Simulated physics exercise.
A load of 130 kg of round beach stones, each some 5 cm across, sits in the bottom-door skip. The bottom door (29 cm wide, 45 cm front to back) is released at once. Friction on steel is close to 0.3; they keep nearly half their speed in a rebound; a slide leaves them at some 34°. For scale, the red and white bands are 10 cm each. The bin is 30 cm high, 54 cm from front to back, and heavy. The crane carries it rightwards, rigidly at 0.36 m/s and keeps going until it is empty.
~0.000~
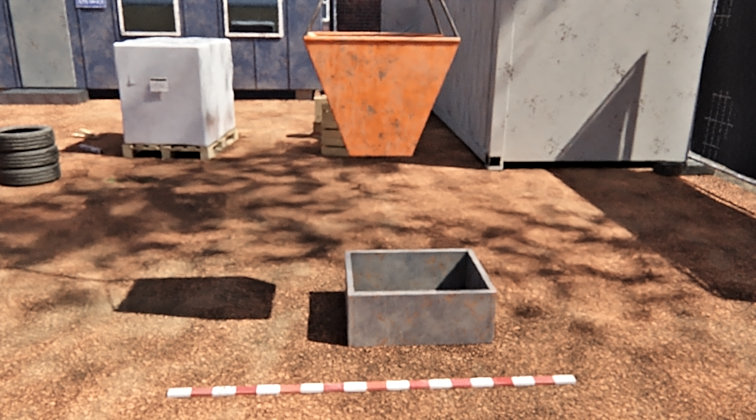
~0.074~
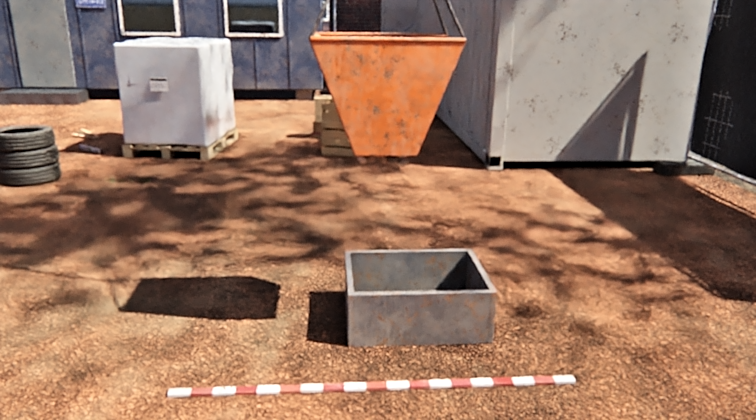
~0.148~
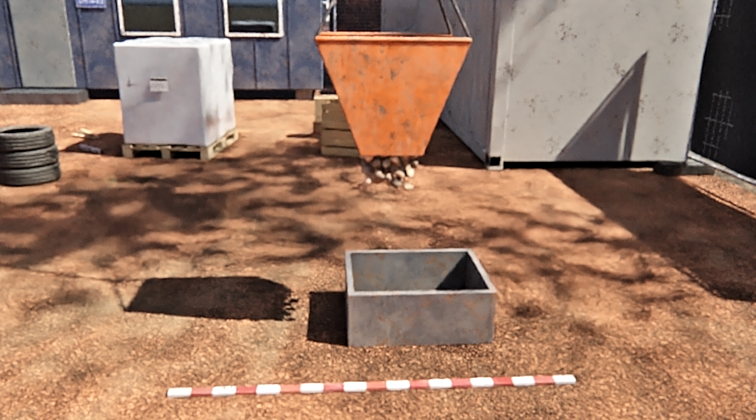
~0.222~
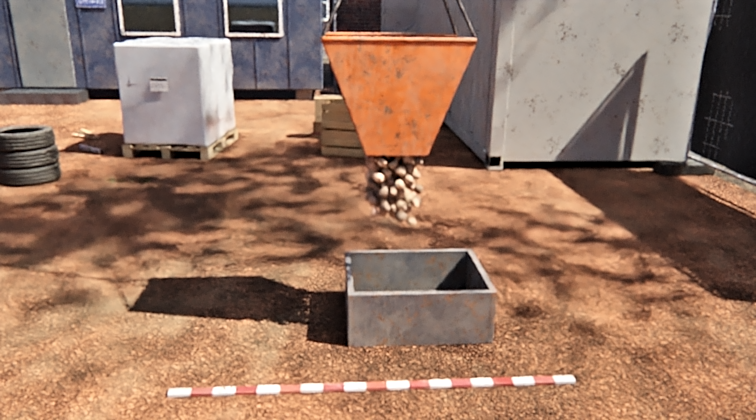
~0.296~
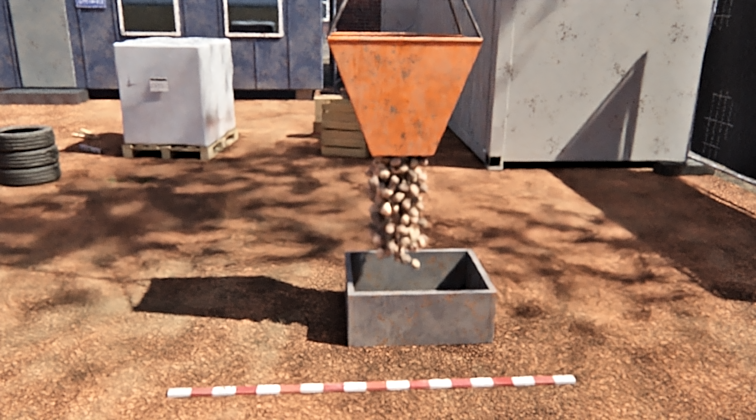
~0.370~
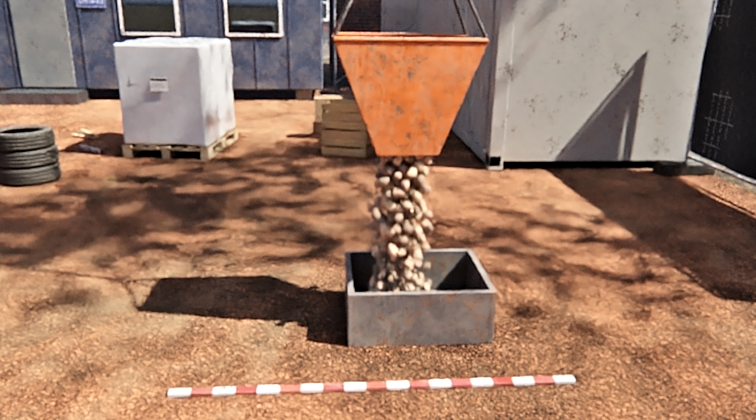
An orange tapered skip hangs from lifting lines above a sunlit yard of reddish gravel, seen from a fixed, slightly raised viewpoint. A grey open bin sits below it behind a red-and-white banded strip, with a white wrapped pallet and black tyres at left and a pale container at right. The skip drifts slightly rightwards as round pale stones pour from its bottom, the stream lengthening down into the bin.
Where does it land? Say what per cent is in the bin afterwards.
Roughly 98 per cent ends in the bin.
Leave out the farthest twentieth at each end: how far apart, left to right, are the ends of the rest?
About 60 cm.
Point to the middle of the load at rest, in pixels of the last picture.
Their middle is at about (421, 293).
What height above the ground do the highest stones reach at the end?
About 34 cm.
After 0.7 s, 0 % in the bottom-door skip, 99 % falling or lying in the bin; the stones farthest right are at (472, 302).
After 1.1 s, 0 % in the bottom-door skip, 98 % falling or lying in the bin, 2 % falling or lying beside or right of the bin; the stones farthest right are at (494, 277).
After 1.7 s, 0 % in the bottom-door skip, 98 % falling or lying in the bin, 2 % falling or lying beside or right of the bin; the stones farthest right are at (541, 318).
After 2.6 s, 0 % in the bottom-door skip, 98 % falling or lying in the bin, 2 % falling or lying beside or right of the bin; the stones farthest right are at (543, 318).
After 4.5 s, 0 % in the bottom-door skip, 98 % in the bin, 2 % beside or right of the bin; the stones farthest right are at (543, 318).
